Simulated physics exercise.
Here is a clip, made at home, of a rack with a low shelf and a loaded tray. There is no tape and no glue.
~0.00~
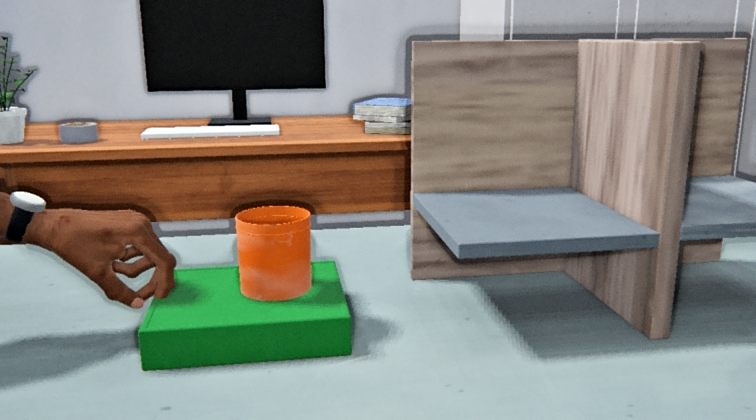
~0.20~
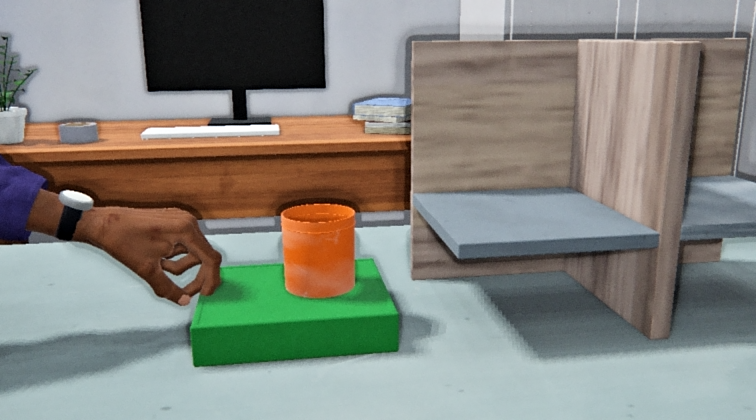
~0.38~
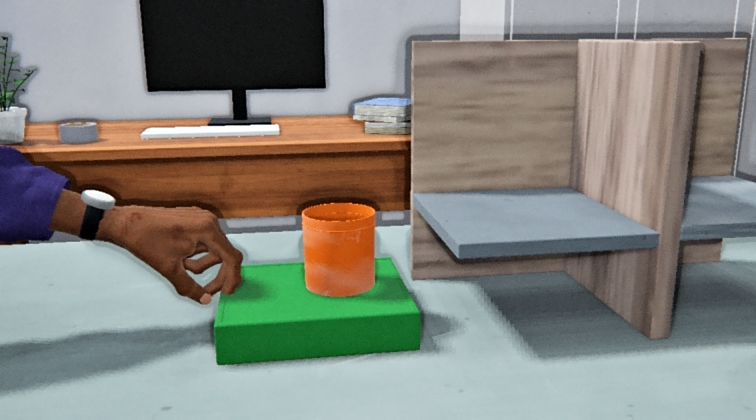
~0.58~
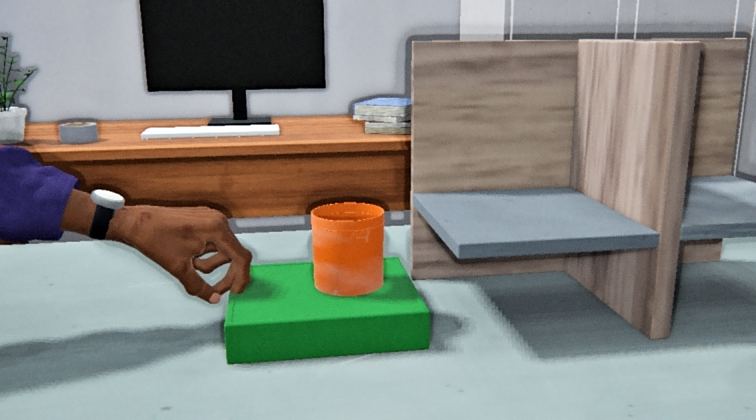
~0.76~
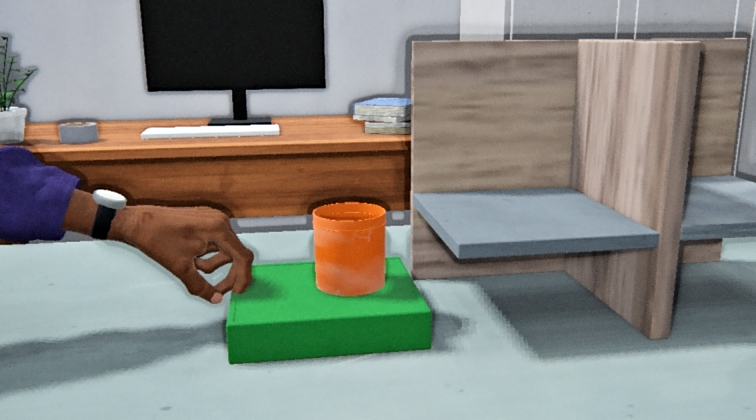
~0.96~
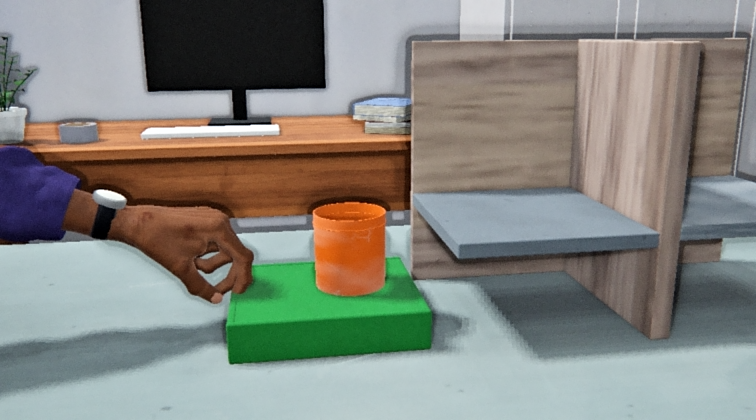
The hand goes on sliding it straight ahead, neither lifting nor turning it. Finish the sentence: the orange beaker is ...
The orange beaker is not low enough.
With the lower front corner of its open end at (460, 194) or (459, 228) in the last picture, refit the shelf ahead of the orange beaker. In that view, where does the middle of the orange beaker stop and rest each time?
Resting pixels, in order: About (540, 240), about (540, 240).
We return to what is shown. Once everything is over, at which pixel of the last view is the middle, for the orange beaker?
It comes to rest at about (337, 288) in the last picture.
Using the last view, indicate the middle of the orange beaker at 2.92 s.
(401, 249).
After 2.92 s, orange beaker turned 25° from its first pose near (402, 249).
In the end (3.7 s), the orange beaker is knocked back, near (337, 288).
